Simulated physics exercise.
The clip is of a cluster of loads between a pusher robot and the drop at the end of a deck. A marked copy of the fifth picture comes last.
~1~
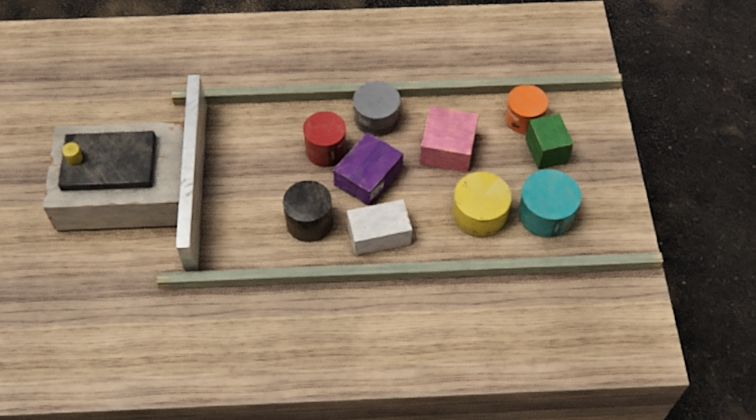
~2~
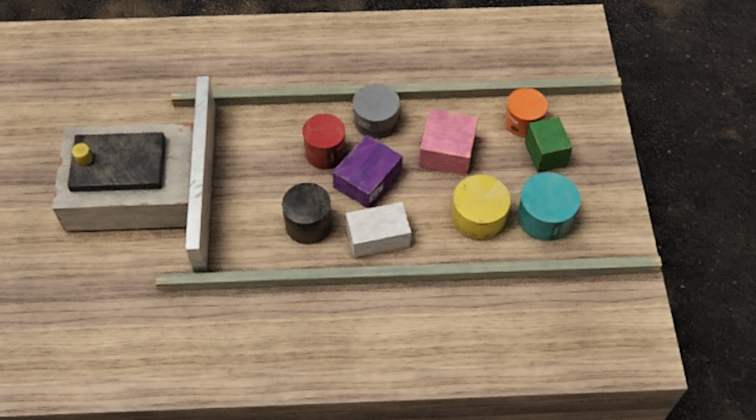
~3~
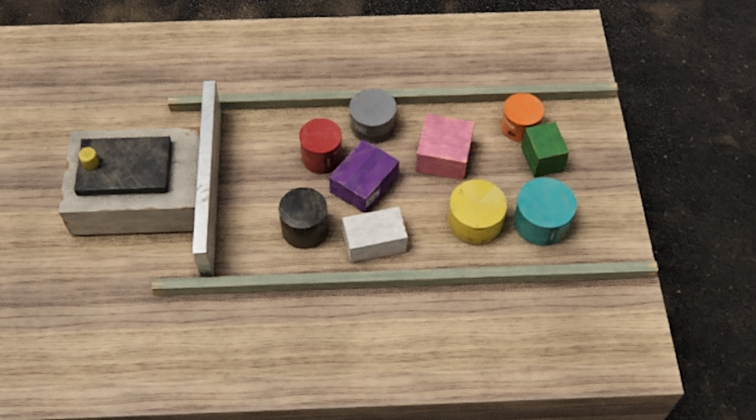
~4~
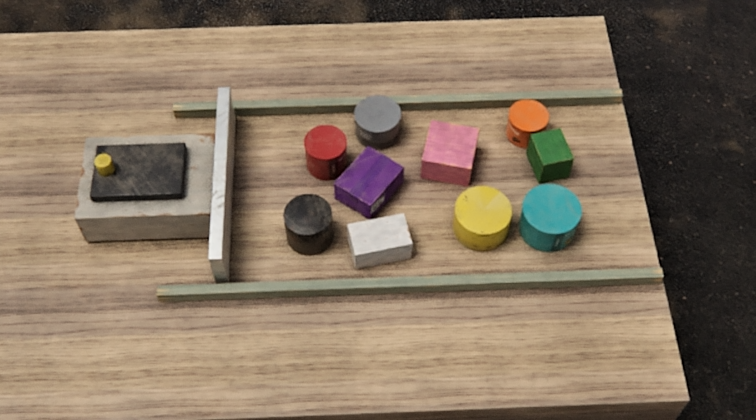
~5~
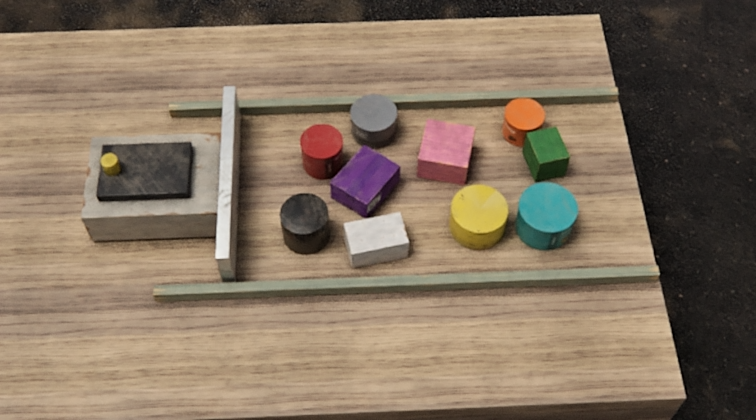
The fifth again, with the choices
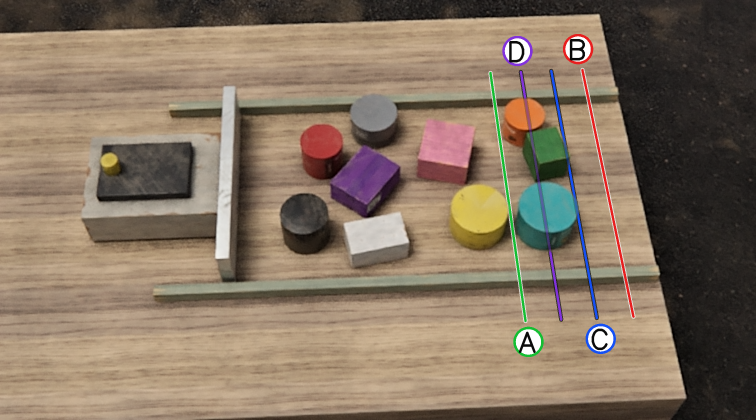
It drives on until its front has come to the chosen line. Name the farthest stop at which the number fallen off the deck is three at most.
It should halt at D.
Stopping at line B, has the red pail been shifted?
By then, yes.
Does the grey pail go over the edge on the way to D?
No.
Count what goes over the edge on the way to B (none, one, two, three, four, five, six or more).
Six or more.
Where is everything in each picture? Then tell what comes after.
In the first picture, yellow canister (481, 205); turquoise pail (548, 204); purple parcel (369, 169).
In the second picture, robot (124, 160); white crate (378, 230).
In the third picture, robot (131, 164); grey pail (373, 117).
In the fourth picture, robot (146, 171); pink crate (450, 153).
In the fifth picture, robot (152, 170); orange pail (523, 123); yellow canister (478, 218); turquoise pail (545, 217).
On the marked copy, A at (507, 187); B at (606, 183); C at (572, 184); D at (539, 186).
With D. Early on, robot (266, 166); grey pail (383, 119); white crate (415, 247).
Further on, robot (381, 162); turquoise pail (603, 227); orange pail (565, 111).
At the end, robot (469, 158); turquoise pail over the edge; orange pail over the edge; three fallen.
As for the rest, A is within the limit but short; B drops six; C drops five.
